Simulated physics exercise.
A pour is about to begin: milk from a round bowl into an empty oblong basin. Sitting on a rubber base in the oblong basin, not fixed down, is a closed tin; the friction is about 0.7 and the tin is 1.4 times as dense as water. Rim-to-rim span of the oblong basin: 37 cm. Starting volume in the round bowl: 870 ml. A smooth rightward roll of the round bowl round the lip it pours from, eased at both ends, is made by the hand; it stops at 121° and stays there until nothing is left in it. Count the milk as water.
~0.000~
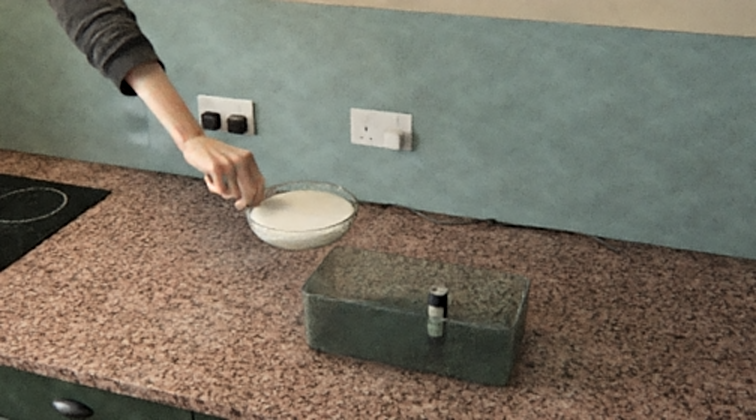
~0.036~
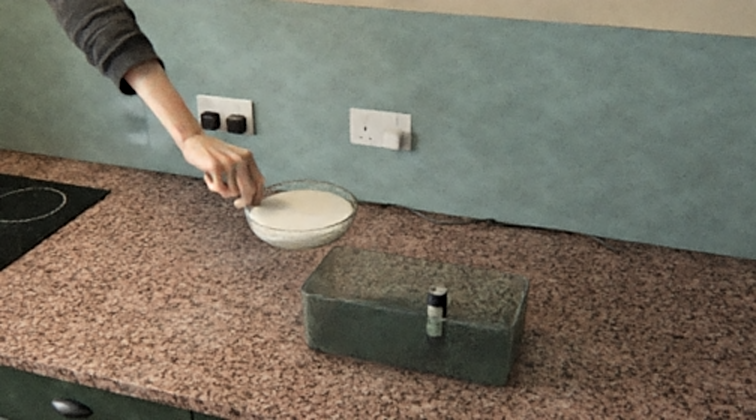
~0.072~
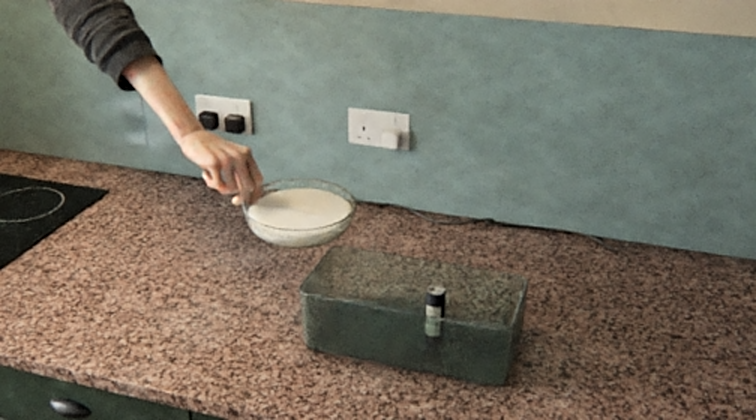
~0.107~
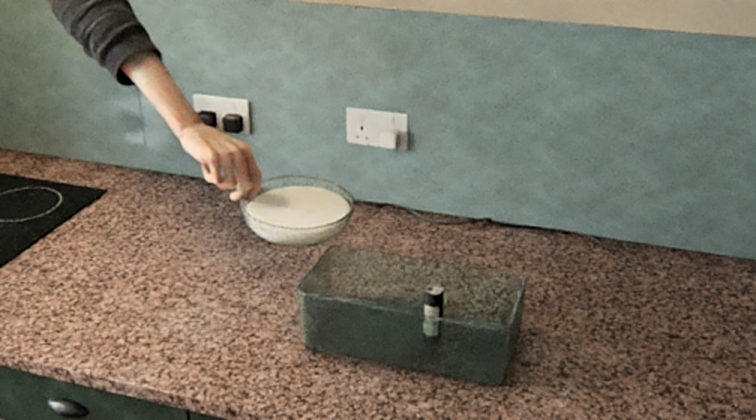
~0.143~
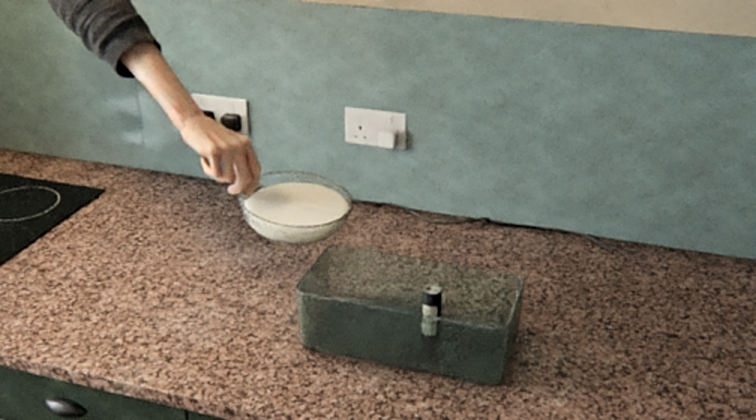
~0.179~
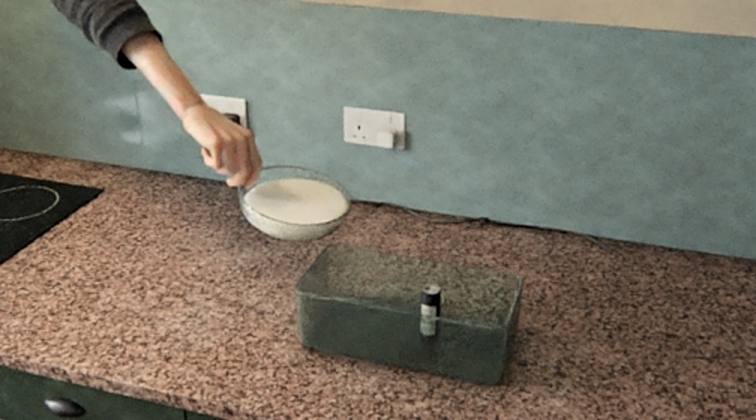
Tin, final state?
It fails to stay erect.
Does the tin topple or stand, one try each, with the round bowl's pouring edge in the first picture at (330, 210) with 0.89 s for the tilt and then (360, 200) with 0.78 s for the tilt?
The tin stays vertical the first time and stays vertical the second time.
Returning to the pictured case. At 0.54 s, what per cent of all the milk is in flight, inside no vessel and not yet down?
I'd put it at about 66 percent.
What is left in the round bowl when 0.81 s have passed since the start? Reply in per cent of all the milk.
About 0 % is still there.
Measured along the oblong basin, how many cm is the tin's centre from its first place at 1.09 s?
Measured centre to centre, about 7 cm.
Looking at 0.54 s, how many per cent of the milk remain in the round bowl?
Remaining: Near 22 % of the total.
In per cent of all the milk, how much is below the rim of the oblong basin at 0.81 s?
Reading: Approx. 96 %.
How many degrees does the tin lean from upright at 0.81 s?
I'd put it at close to 25 degrees off upright.
Then, 0.54 s in, the tilt is 81° and 22 per cent is still to pour; the tin stands where it began.
Then, 0.81 s in, the tilt is 119° and 0 per cent is still to pour; the tin leans 26°.
Then, 1.09 s in, the tilt is 121° and 0 per cent is still to pour; the tin lies on its side.
Then, 1.39 s in, the tilt is 121° and 0 per cent is still to pour; the tin lies on its side.
Finally, the tin lies on its side.
